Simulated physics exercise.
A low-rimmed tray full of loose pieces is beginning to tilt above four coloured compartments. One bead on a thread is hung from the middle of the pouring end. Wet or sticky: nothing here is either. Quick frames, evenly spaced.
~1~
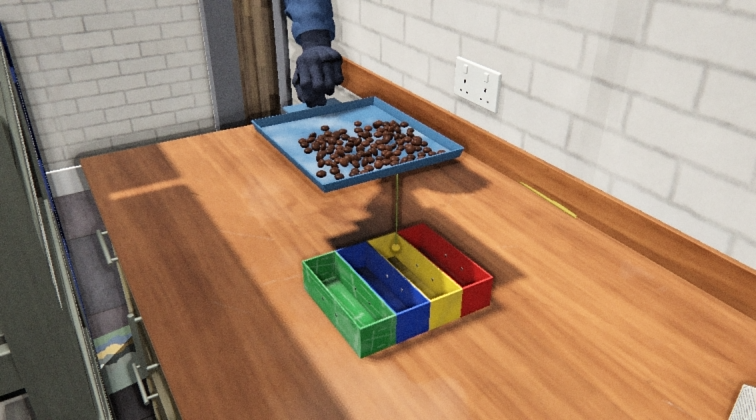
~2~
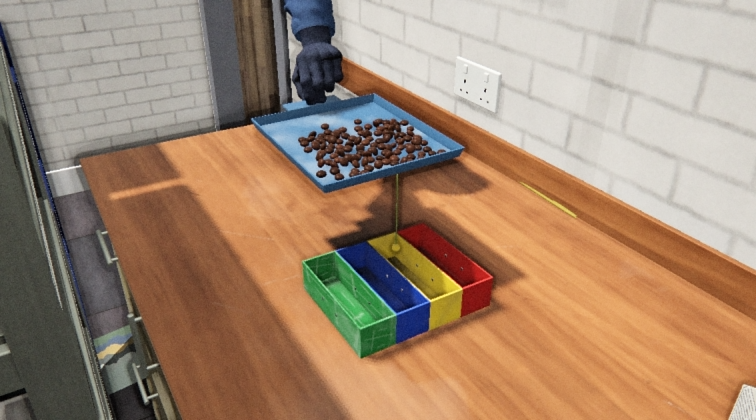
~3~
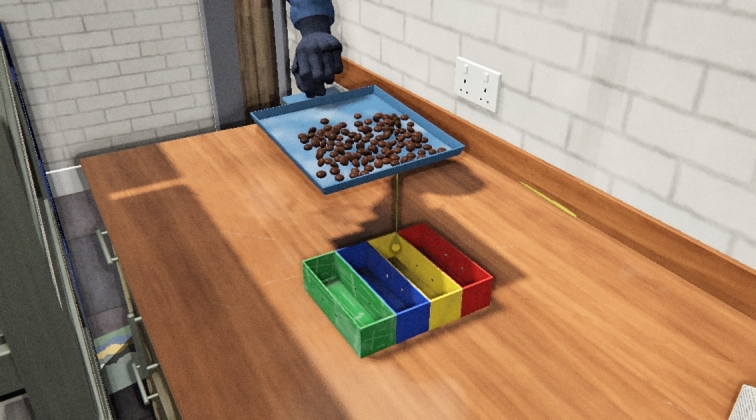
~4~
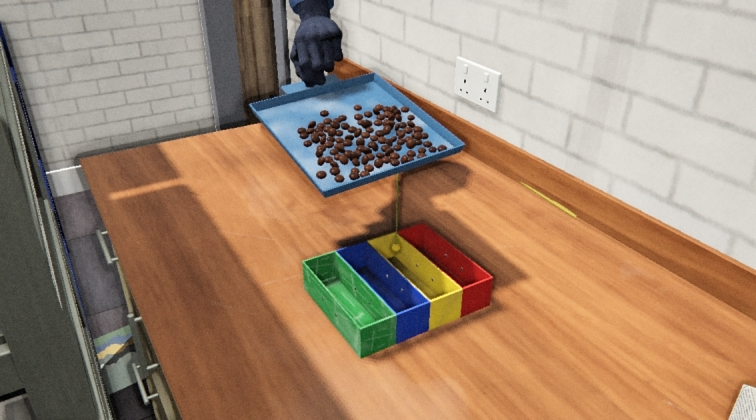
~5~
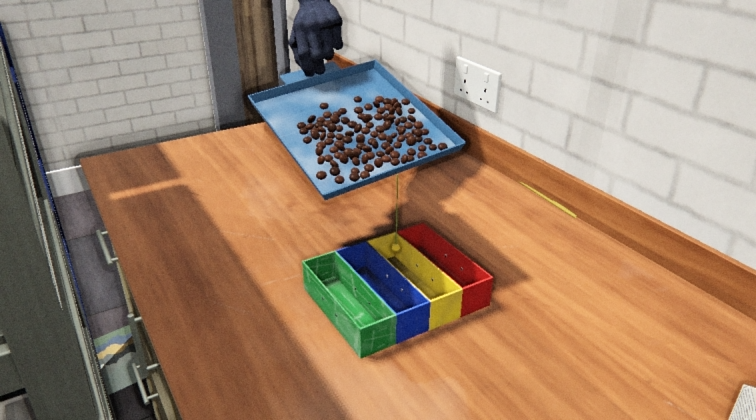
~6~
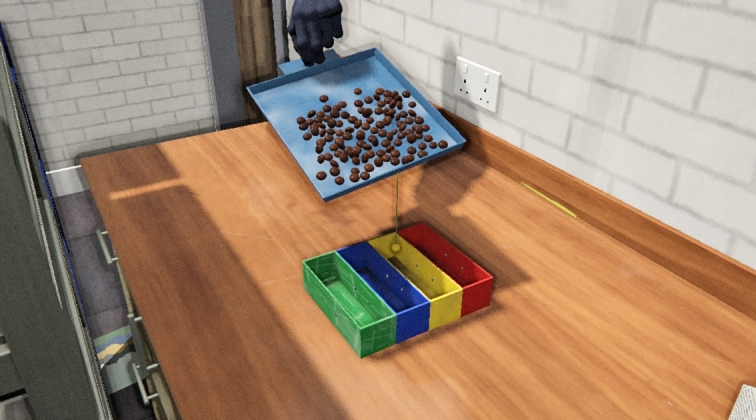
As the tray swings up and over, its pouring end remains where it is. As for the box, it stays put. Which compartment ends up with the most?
The green one.
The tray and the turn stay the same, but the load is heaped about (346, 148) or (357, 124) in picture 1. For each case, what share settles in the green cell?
About 70 % and 60 %.
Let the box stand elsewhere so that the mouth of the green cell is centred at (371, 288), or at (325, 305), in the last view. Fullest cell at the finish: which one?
First try: Green. Second try: The blue cell.
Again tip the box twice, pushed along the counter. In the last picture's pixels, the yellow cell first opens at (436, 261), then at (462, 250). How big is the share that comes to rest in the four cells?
You'd see around 50 per cent and then around 20 per cent.
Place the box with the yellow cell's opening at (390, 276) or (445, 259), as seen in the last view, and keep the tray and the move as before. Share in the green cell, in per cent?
Around 30 % followed by around 20 %.
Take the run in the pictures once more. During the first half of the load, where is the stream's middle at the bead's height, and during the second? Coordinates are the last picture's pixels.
Close to (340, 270), then close to (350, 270).
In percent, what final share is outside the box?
Result: Near 10 % of the load.
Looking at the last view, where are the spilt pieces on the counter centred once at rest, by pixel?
Centre, final frame: Roughly (256, 343).
Shortly afterwards, tray tipped steeply; all but a few on the tray; only a few in the yellow cell; only a few falling or outside the box.
Next, tray tipped past a quarter turn; a little on the tray; near a third in the green cell; a little in the blue cell; a little in the yellow cell; only a few in the red cell; near a third falling or outside the box.
Some moments later, tray tipped past a quarter turn; near half in the green cell; near a quarter in the blue cell; a little in the yellow cell; only a few in the red cell; a little falling or outside the box.
In the end, tray tipped past a quarter turn; near half in the green cell; near a quarter in the blue cell; a little in the yellow cell; only a few in the red cell; a little outside the box.
